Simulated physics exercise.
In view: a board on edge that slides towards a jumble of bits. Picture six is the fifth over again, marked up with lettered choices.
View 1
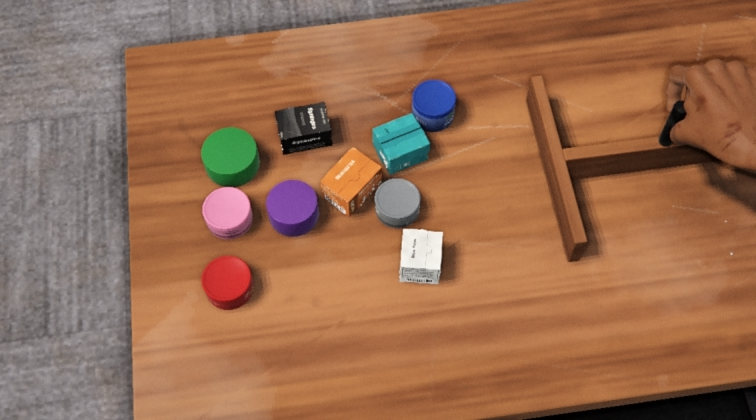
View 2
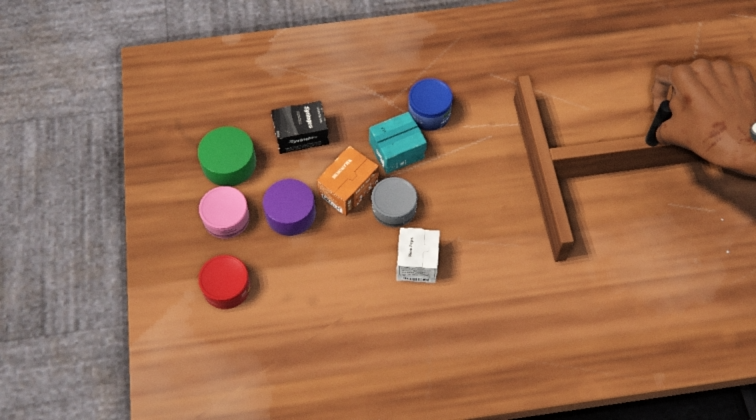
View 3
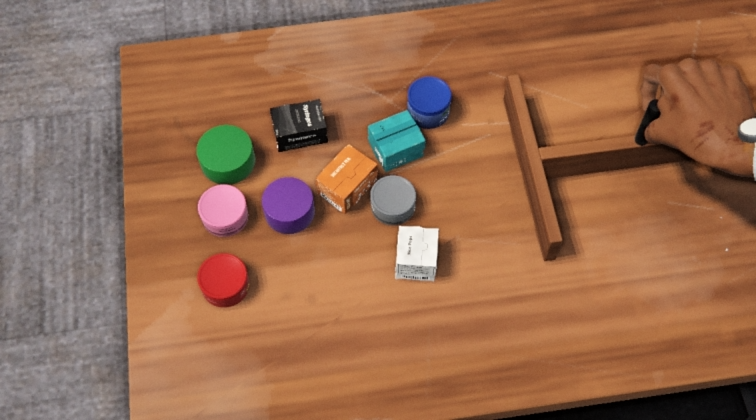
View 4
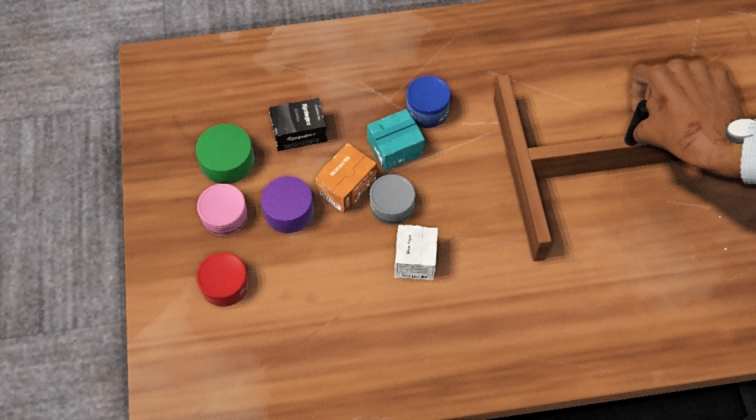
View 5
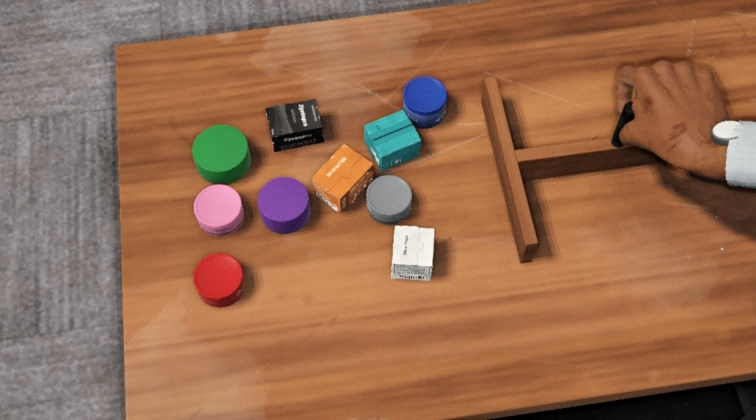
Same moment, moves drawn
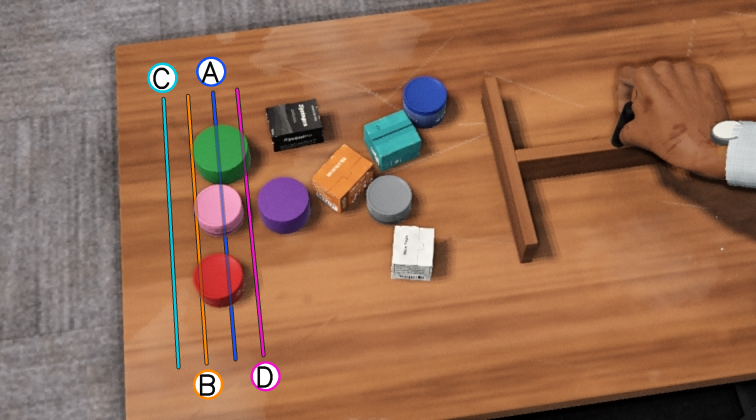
A wooden board on edge, gripped by a hand at its long handle, slid slowly left across the table towards a jumble of colourful round tubs and small boxes, which stayed where they were.
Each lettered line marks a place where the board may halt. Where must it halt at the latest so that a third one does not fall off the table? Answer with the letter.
It can go as far as B.
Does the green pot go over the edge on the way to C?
Yes.
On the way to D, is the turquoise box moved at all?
Yes.
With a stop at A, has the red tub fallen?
No.
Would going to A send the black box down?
By then, no.
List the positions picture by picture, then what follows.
Board (558, 155); white packet (421, 257); black box (303, 128), in the first picture.
Board (545, 155); green pot (228, 156), in the second picture.
Board (534, 154); red tub (224, 281), in the third picture.
Board (523, 154); orange packet (346, 178), in the fourth picture.
Board (510, 156); blue tub (425, 103); pink jar (219, 211); white packet (413, 253), in the fifth picture.
On the marked copy, A at (224, 216); B at (197, 220); C at (171, 223); D at (249, 213).
With B. Early on, board (398, 171); blue tub (356, 105); white packet (384, 259).
Further on, board (284, 186); pink jar (153, 222); purple pot (195, 242).
At the end, board (195, 198); pink jar over the edge; purple pot (124, 257); one fallen.
As for the rest, A is within the limit but short; C drops five; D is within the limit but short.
